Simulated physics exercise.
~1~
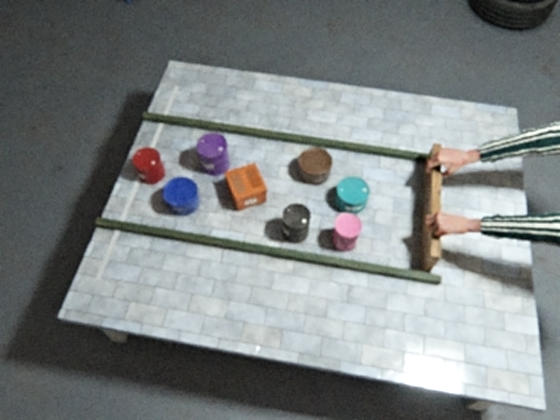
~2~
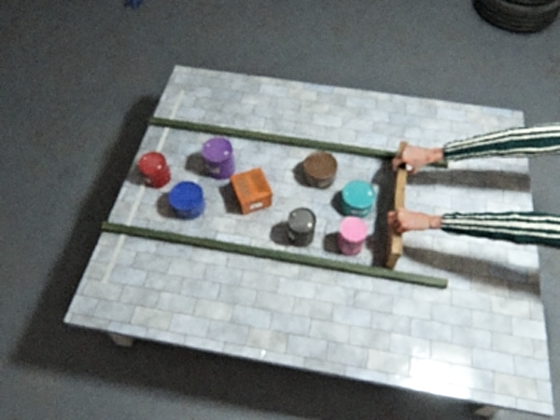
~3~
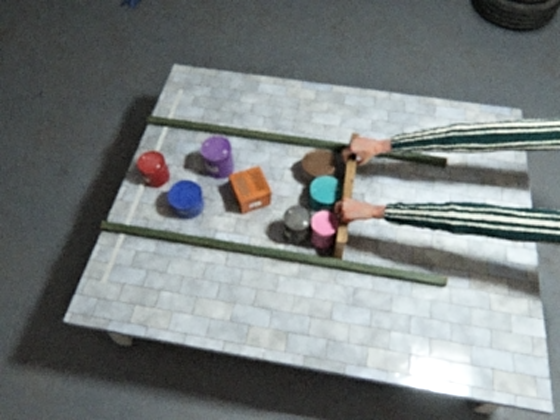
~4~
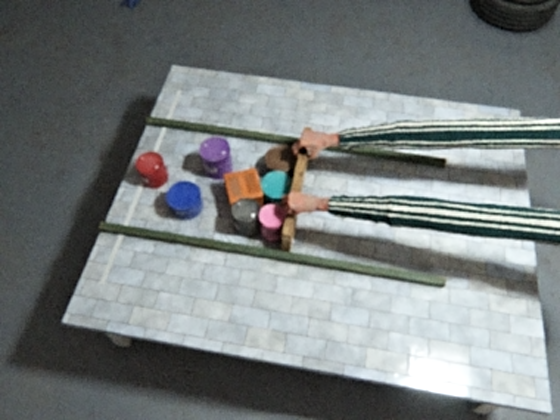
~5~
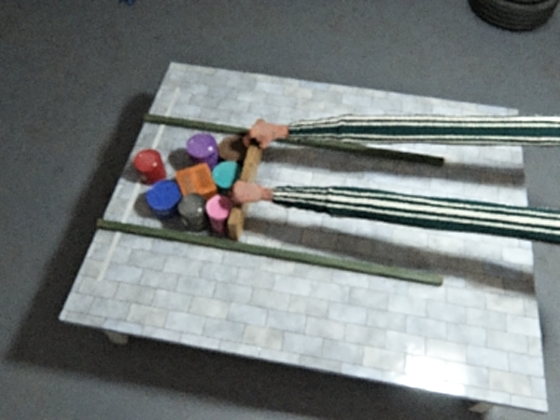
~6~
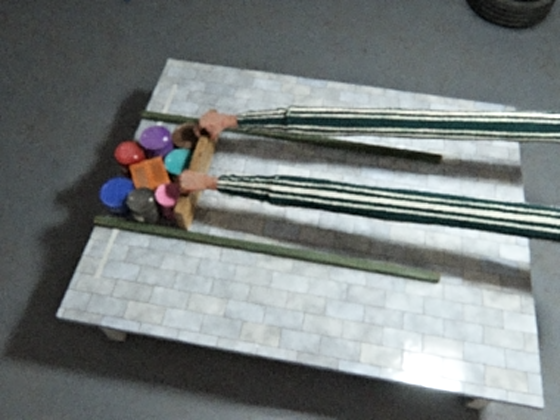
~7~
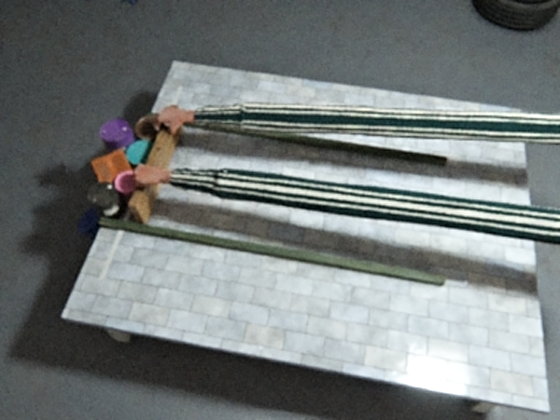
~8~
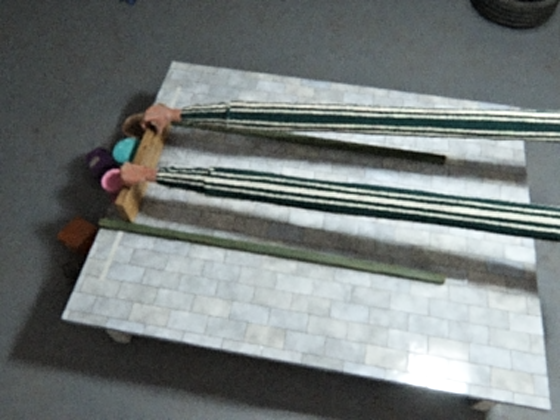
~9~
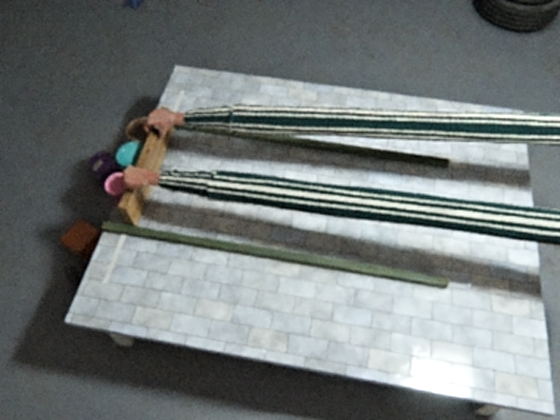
Hands in striped sleeves pushing a wooden plank left across a tiled deck, bunching colourful containers and sending several over the edge.
